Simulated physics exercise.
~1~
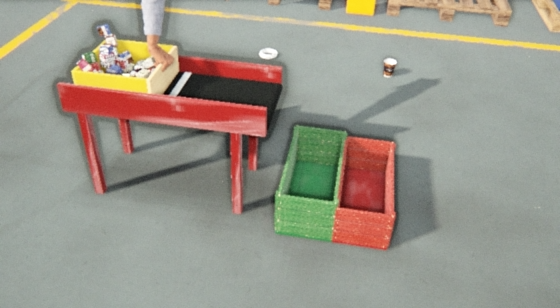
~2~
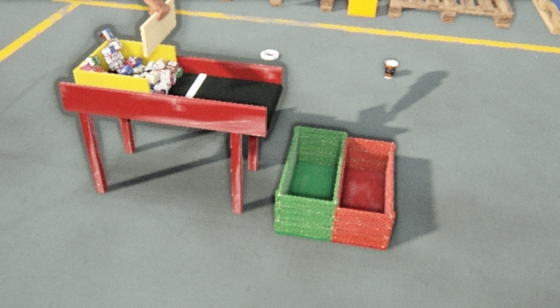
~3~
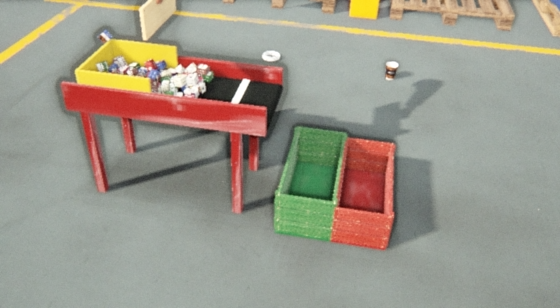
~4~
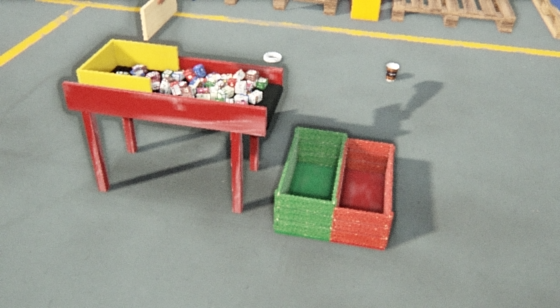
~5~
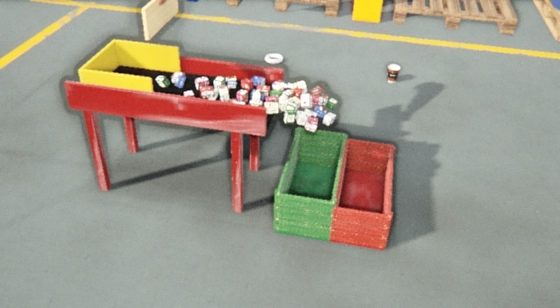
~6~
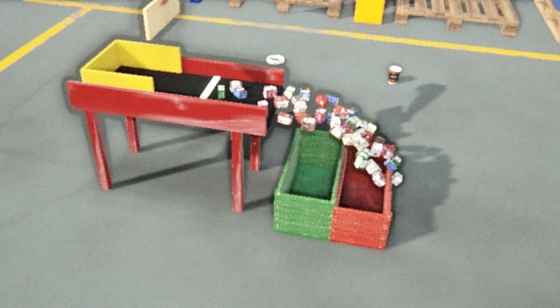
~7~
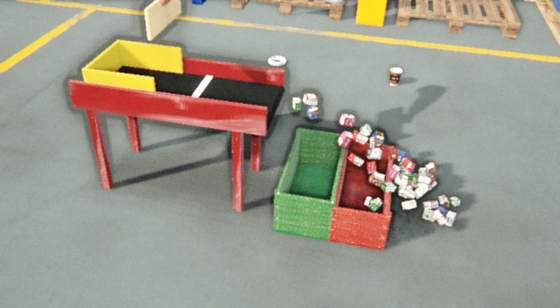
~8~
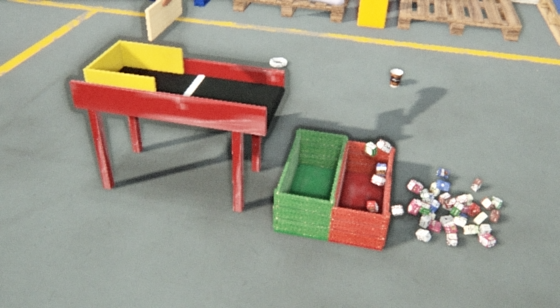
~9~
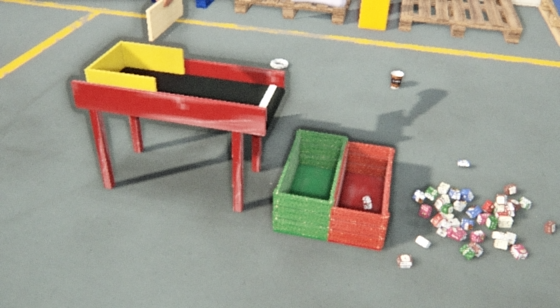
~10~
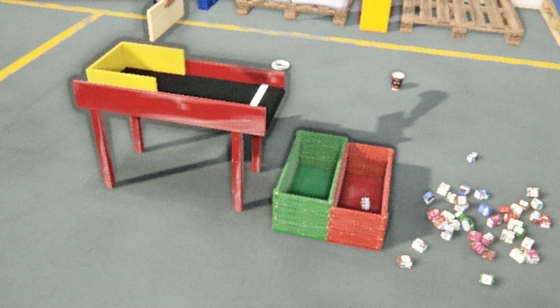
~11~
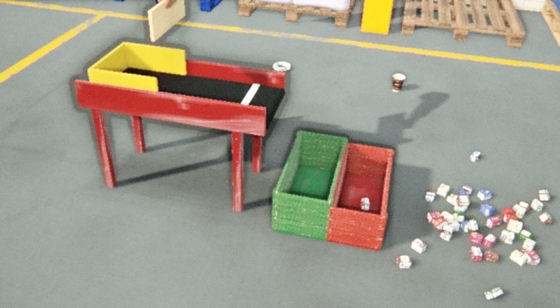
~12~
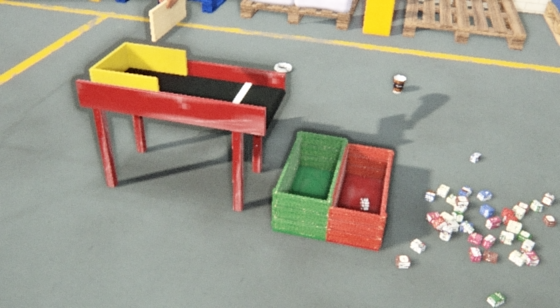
In the video, a hand lifts the gate from a yellow pen, and small cartons ride rightward along a belt on a red table, spilling off its end over a green tub and red bin; most scatter and settle on the floor beyond, with few left in the red bin.
